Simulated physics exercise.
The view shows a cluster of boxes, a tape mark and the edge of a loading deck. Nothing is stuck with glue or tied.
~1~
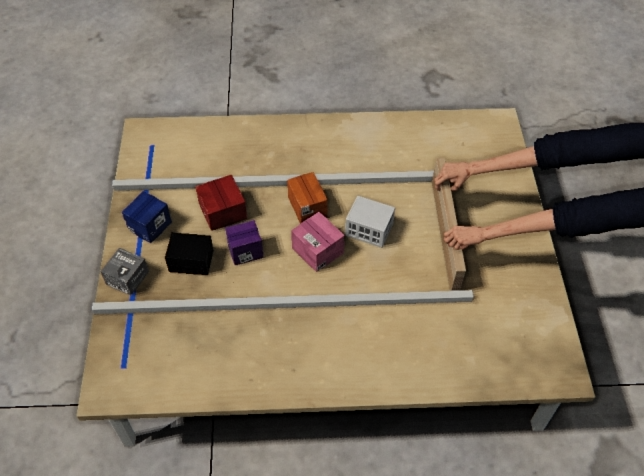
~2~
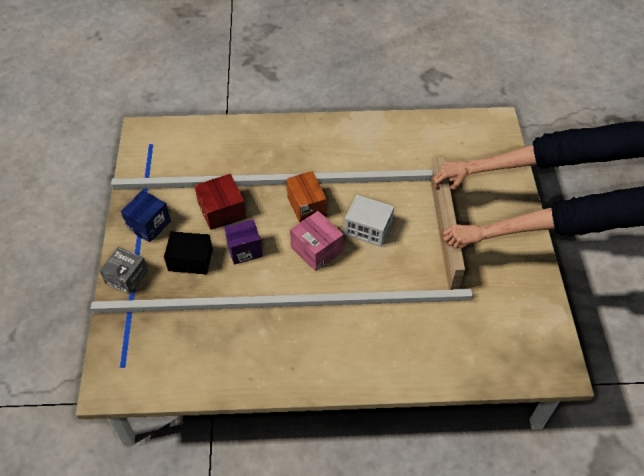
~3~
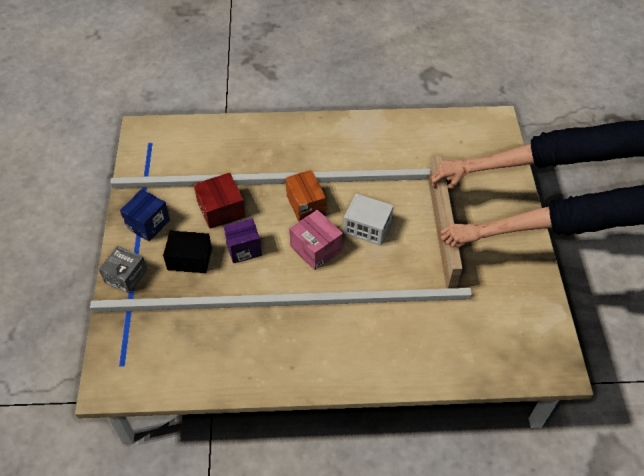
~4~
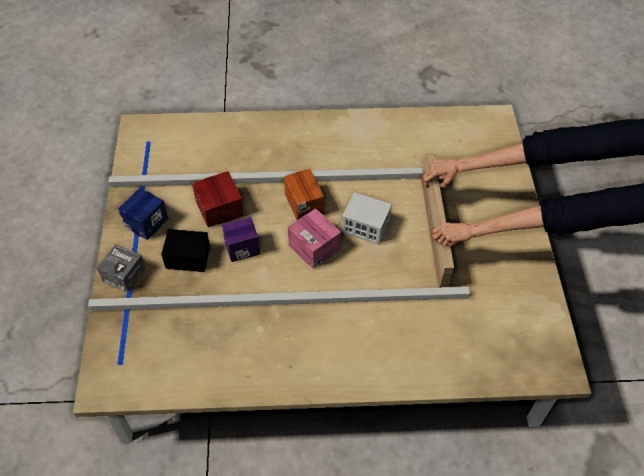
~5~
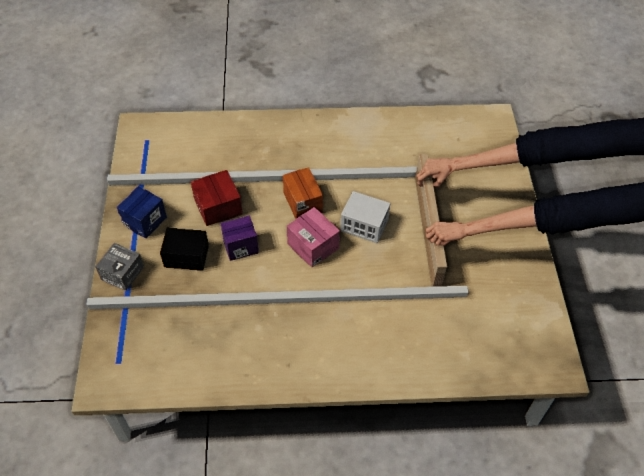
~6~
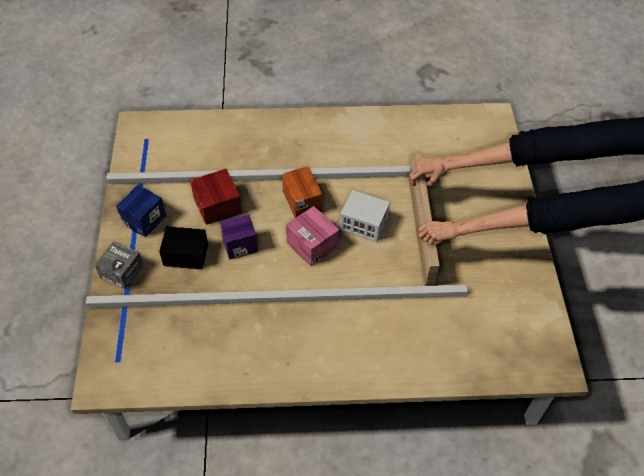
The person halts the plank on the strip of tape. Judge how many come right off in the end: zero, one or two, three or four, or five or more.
In the end, five or more come right off.
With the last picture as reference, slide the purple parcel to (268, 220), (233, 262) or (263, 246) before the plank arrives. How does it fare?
At the three spots, the purple parcel tips over, tips over and tips over.
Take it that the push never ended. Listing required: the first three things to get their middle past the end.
Order, earliest first: The grey box, next the blue parcel, last the black crate.
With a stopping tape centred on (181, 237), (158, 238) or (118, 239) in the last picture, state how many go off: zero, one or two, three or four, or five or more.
Either three or four; 3 or 4; 5 or more.
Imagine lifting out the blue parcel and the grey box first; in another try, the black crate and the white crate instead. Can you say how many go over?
Well, the first time you'd get 3, and the next time 3.
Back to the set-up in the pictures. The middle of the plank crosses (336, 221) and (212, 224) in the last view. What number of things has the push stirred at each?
So far 3, and 8 at the second.
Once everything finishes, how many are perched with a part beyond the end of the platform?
You'd get 2.
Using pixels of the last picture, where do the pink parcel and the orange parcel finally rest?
In the last picture the pink parcel sits around (107, 258) and the orange parcel around (121, 199).
Early on, none off yet; grey box at rest near (120, 265); blue parcel at rest near (142, 211); black crate at rest near (184, 248).
A while later, none off yet; grey box at rest near (120, 265); blue parcel at rest near (142, 211); black crate travelled a little near (168, 250).
Further along, one off so far; grey box down on the ground near (62, 334); blue parcel travelled about its own width near (94, 208); black crate travelled well along near (93, 256).
Finally, the number that fall off is five or more; lost, purple parcel, red parcel, black crate, blue parcel and grey box.
